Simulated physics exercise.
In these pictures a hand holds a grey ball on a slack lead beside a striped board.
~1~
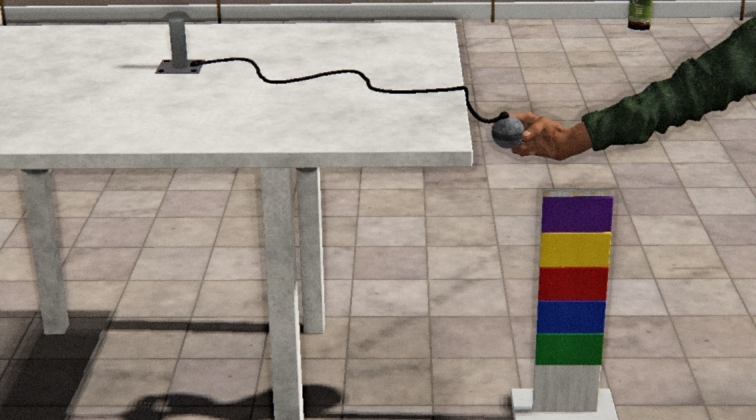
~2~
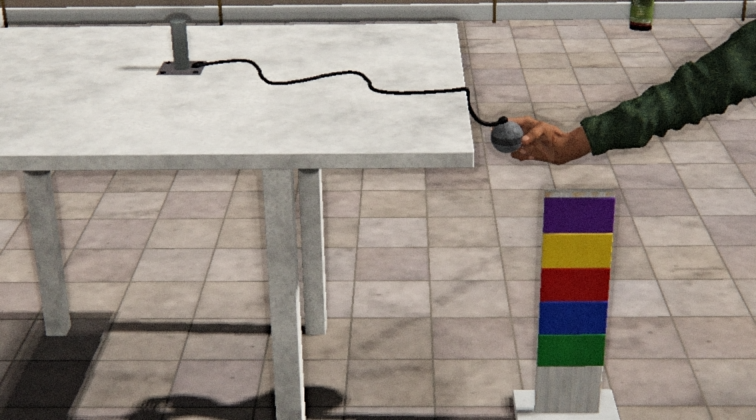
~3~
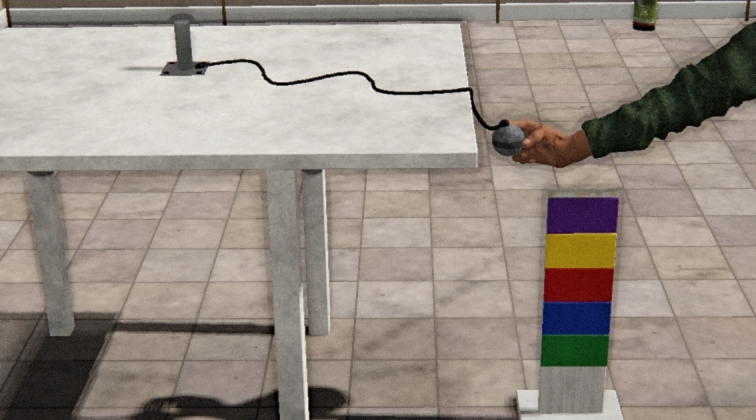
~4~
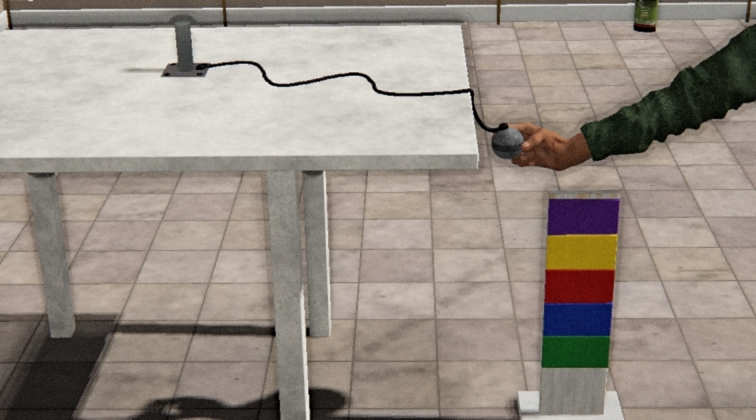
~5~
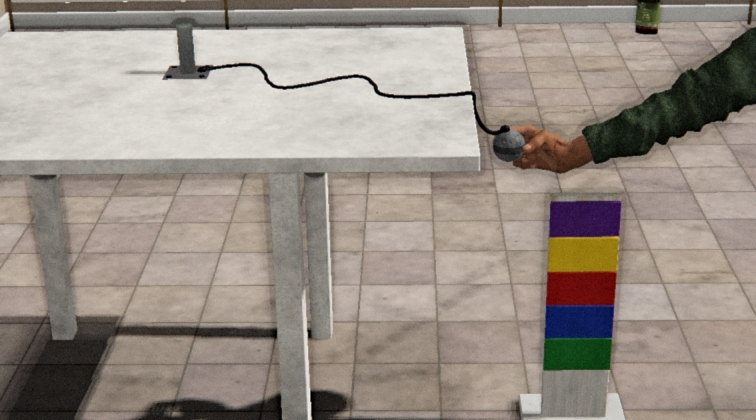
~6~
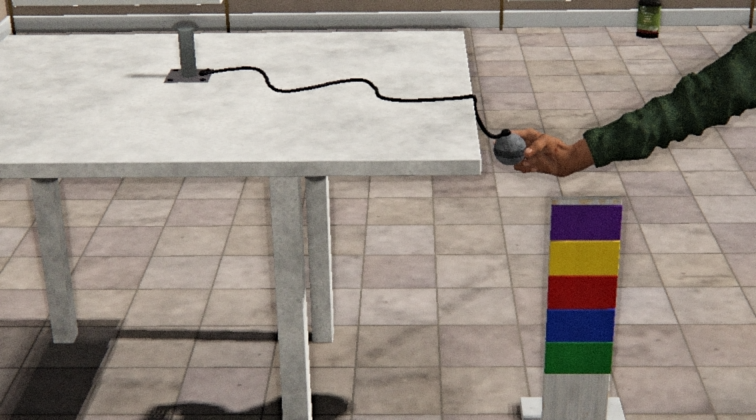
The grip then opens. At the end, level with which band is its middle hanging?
Level with yellow.
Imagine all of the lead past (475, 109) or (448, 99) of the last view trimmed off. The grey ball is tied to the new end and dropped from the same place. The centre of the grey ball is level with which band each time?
First try: Purple; second try: None, it hangs higher.
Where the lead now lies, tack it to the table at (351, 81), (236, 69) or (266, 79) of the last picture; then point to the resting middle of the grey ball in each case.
(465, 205), (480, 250), (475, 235).
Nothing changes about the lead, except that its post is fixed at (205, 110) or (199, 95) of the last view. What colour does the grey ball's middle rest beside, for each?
For the first spot, red; for the second, red.
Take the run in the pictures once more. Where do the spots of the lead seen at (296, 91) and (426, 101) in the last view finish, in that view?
At (348, 84), then (473, 145).
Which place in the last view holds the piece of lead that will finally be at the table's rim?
In the last picture it is at roughly (379, 96).
Soon after, ball near (443, 243); level with yellow.
After that, ball near (479, 261); level with yellow.
In the end, ball near (478, 259); level with yellow. Its centre hangs level with the yellow band.
